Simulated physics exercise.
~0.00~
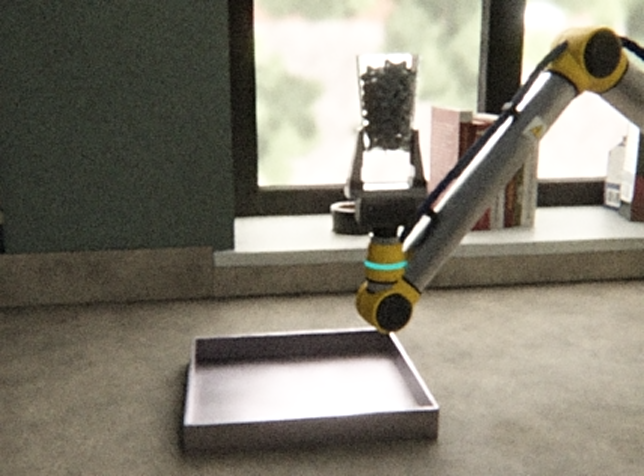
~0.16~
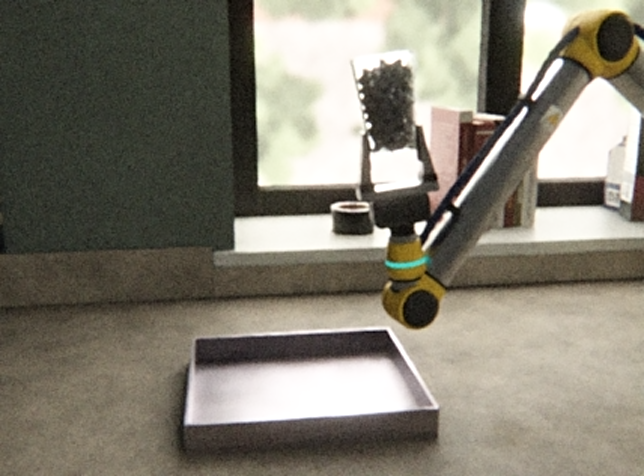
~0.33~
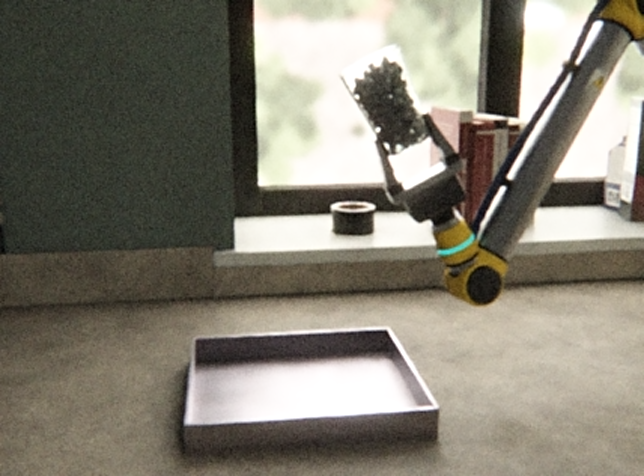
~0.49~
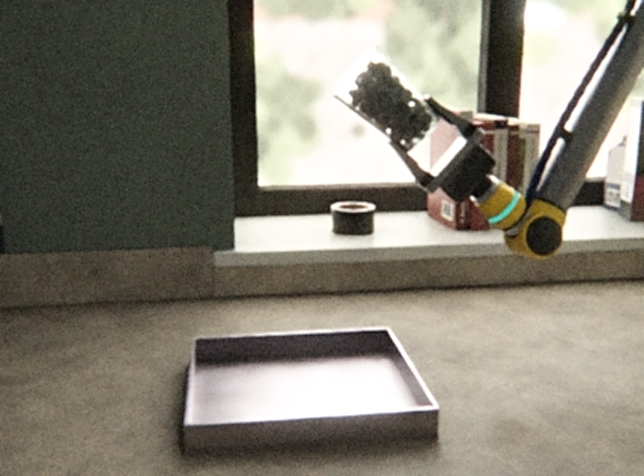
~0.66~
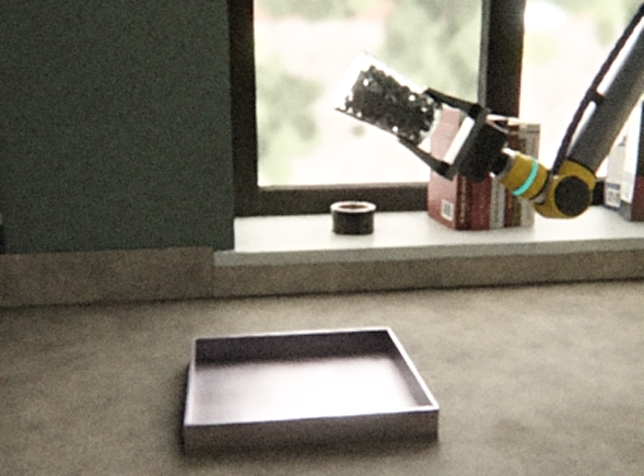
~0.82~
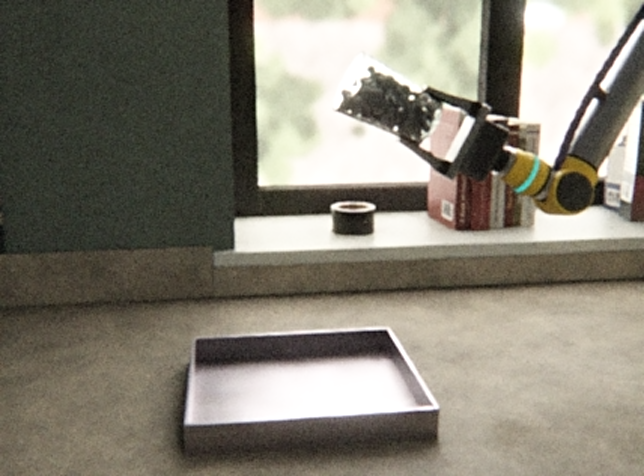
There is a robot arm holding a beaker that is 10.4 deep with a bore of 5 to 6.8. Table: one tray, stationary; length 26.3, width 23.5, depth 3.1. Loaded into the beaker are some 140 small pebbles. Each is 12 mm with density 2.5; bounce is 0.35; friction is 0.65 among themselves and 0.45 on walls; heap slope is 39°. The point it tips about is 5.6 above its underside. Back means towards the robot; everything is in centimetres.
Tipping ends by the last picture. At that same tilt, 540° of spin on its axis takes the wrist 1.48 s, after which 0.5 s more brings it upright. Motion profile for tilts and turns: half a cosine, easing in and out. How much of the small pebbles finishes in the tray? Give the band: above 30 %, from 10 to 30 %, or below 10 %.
It is below 10 %.
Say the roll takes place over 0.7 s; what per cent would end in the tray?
It would come to around 0 percent.
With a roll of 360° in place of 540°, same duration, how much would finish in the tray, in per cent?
In that case you'd get close to 0 per cent.
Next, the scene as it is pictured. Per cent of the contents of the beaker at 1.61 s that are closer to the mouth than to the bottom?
Mouth-half share: Approx. 55 %.
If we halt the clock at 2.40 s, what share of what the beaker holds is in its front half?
50 per cent or thereabouts.
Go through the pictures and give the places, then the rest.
The first picture shows the beaker middle at (388, 105), upright; upper third of the load around (388, 78), from x 365 to 410, top at y 65; 135 in the beaker.
The second picture shows the beaker middle at (388, 105), tipped 8°; upper third of the load around (389, 79), from x 360 to 410, top at y 65.
The third picture shows the beaker middle at (389, 105), tipped 27°; upper third of the load around (382, 82), from x 355 to 420, top at y 65.
The fourth picture shows the beaker middle at (390, 104), tipped 49°; upper third of the load around (382, 85), from x 355 to 430, top at y 65.
The fifth picture shows the beaker middle at (391, 103), tipped 62°; upper third of the load around (380, 88), from x 345 to 430, top at y 70.
The sixth picture shows the beaker middle at (391, 103), tipped 63°; upper third of the load around (382, 90), from x 345 to 430, top at y 70; 135 in the beaker.
After 1.61 s, tipped 63°, highest piece 39 above the table; 135 in the beaker.
After 2.40 s, tipped 57°, highest piece 39 above the table; 133 in the beaker, 2 in the tray.
After 3.00 s, upright, highest piece 40 above the table; 133 in the beaker, 2 in the tray.
After 3.70 s, upright, highest piece 40 above the table; 133 in the beaker, 2 in the tray.
In the end, 133 in the beaker, 2 in the tray. That is 1 % in the tray.
